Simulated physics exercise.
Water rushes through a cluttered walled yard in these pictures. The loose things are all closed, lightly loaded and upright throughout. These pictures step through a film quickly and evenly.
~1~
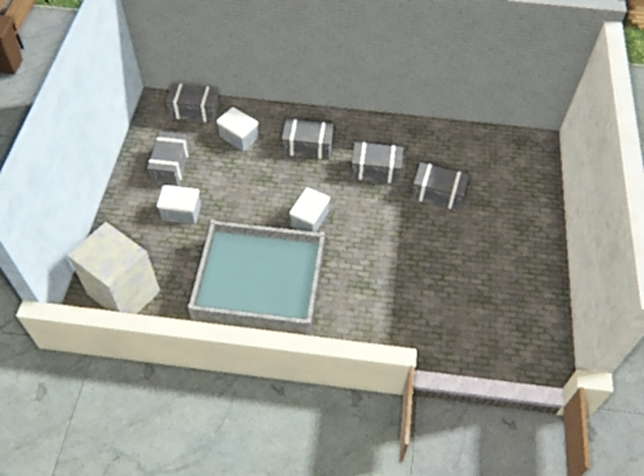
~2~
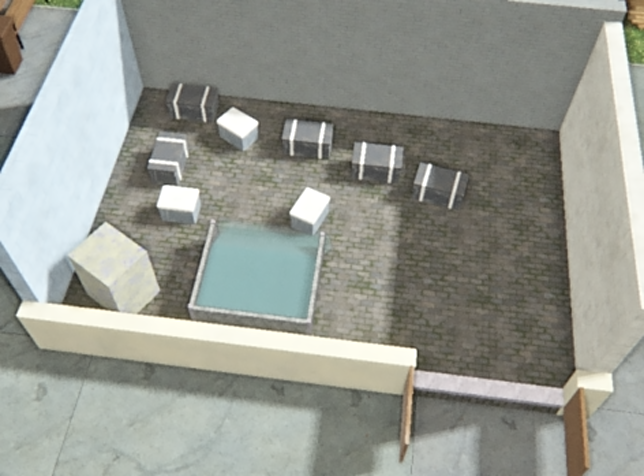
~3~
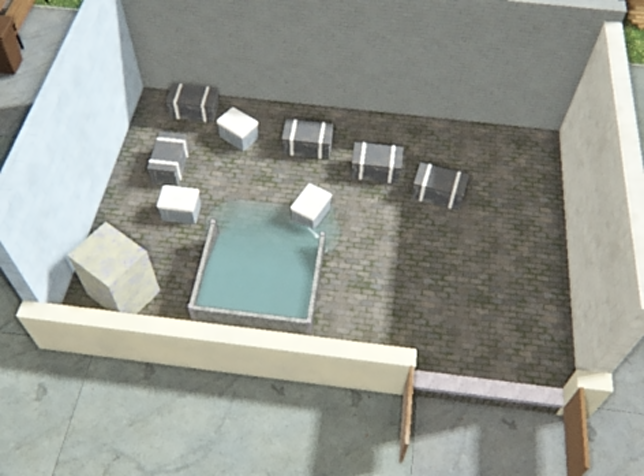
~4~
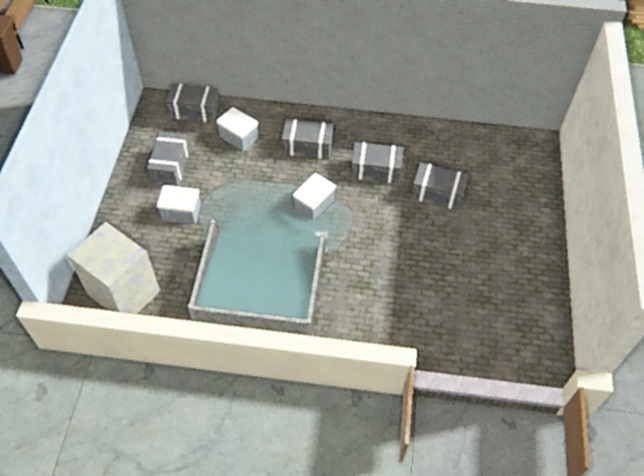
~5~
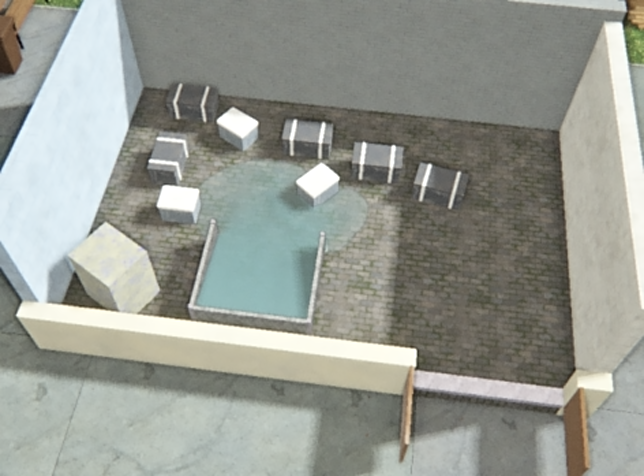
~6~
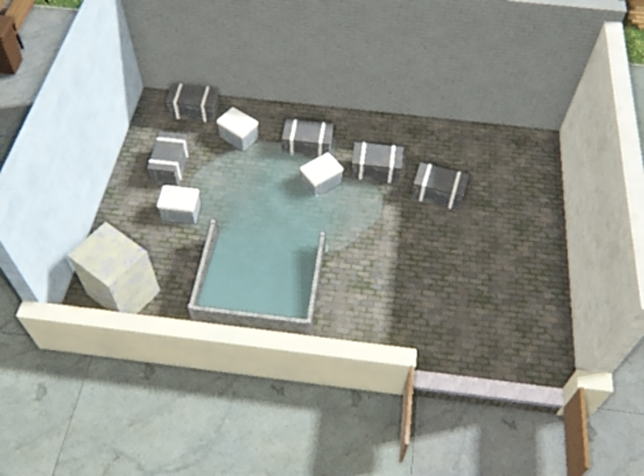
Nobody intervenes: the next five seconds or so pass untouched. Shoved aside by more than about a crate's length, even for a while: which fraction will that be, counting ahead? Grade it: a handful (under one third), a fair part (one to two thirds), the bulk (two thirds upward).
A fair part.
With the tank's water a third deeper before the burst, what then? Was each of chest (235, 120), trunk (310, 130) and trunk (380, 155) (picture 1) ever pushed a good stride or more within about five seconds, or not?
Note, listed order: Covered it / covered it / covered it.
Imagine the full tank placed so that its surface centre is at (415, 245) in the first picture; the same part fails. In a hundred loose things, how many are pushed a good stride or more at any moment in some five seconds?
I'd put it near 40 percent.
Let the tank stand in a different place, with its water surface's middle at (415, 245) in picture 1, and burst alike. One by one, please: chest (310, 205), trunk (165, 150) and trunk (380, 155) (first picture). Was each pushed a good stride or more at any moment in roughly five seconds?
First never went far, then never went far, then displaced far.
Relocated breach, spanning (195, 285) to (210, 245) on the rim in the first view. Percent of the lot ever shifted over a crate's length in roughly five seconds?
It comes to some 10 per cent.
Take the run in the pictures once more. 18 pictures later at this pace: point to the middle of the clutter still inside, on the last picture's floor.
Their centre sits close to (298, 150) on the floor of the last picture.
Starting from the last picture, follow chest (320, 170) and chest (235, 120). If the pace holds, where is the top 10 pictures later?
(375, 101) and (224, 82), roughly.
A moment on, 1 of 8 are well off their spots; 1 afloat.
Next, 4 of 8 are well off their spots; 3 afloat.
Later, 5 of 8 are well off their spots; 4 afloat.
In the end, 5 of 8 are well off their spots, and 5 have been at some point; 3 afloat.
